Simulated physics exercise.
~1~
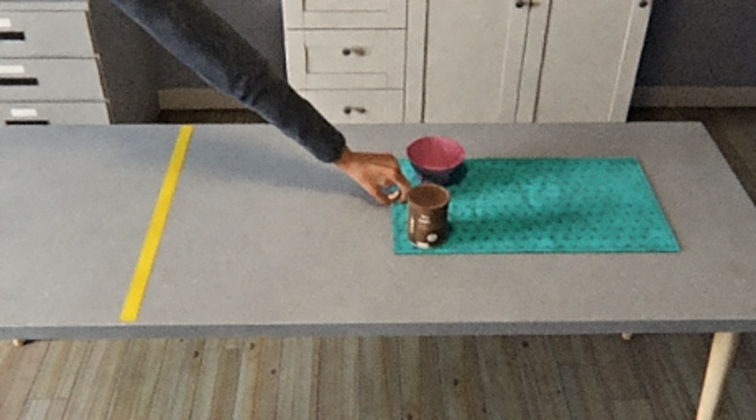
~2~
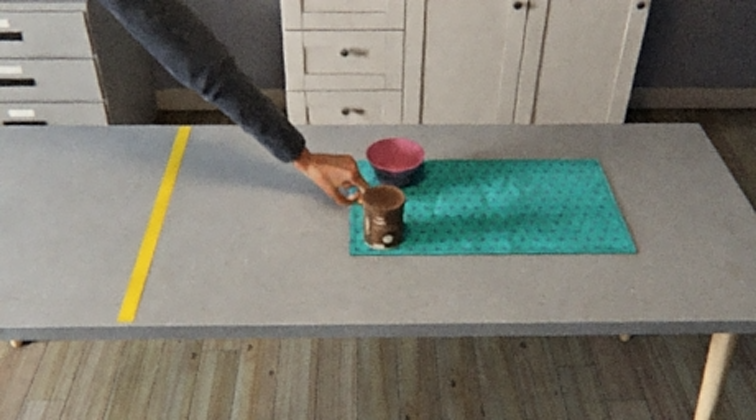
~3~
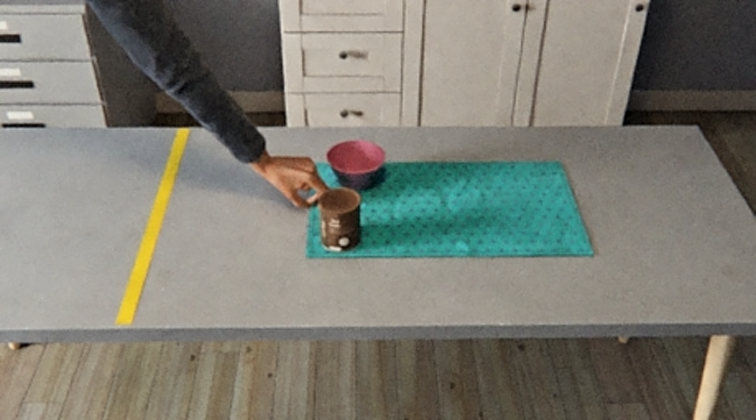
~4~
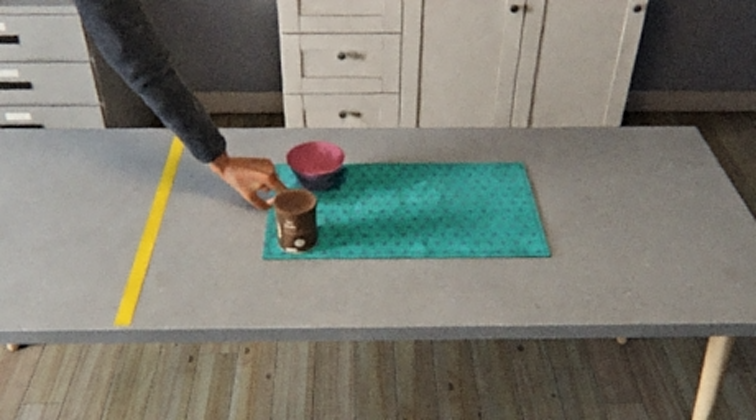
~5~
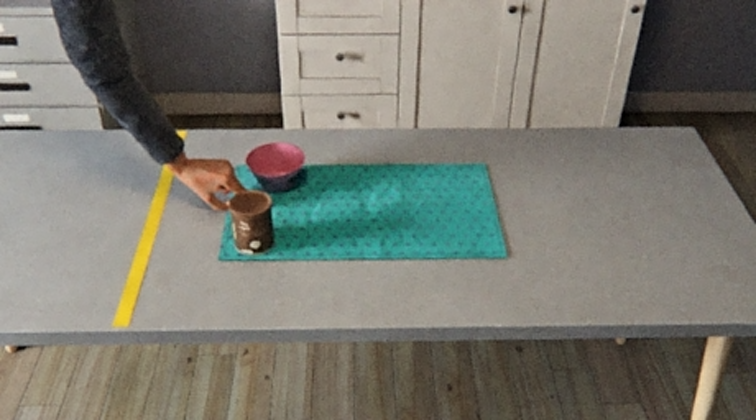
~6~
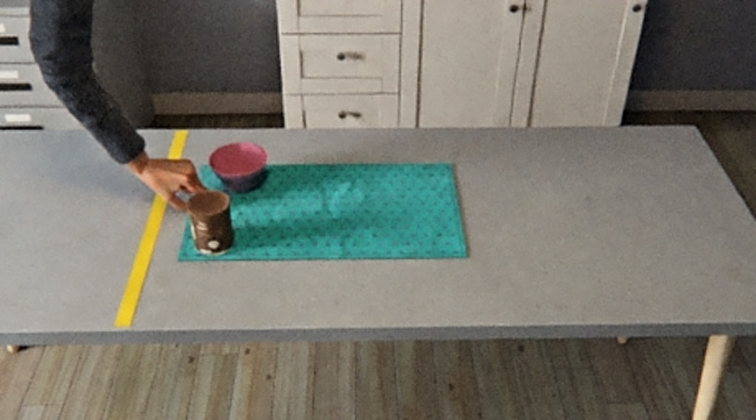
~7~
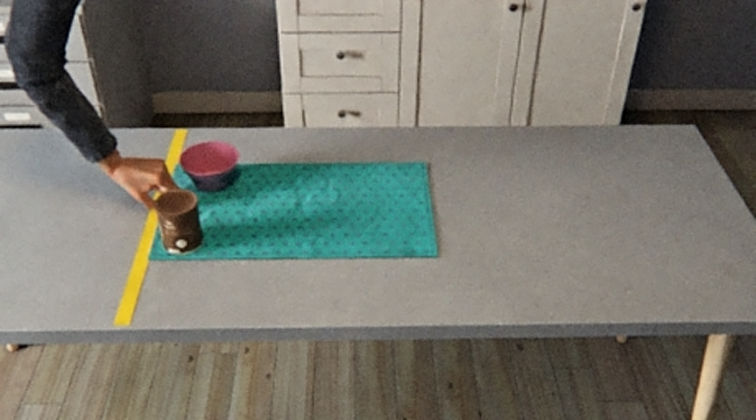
Turquoise cloth carrying a brown tin and pink bowl sliding left under a hand's pull, its edge reaching the yellow tape.
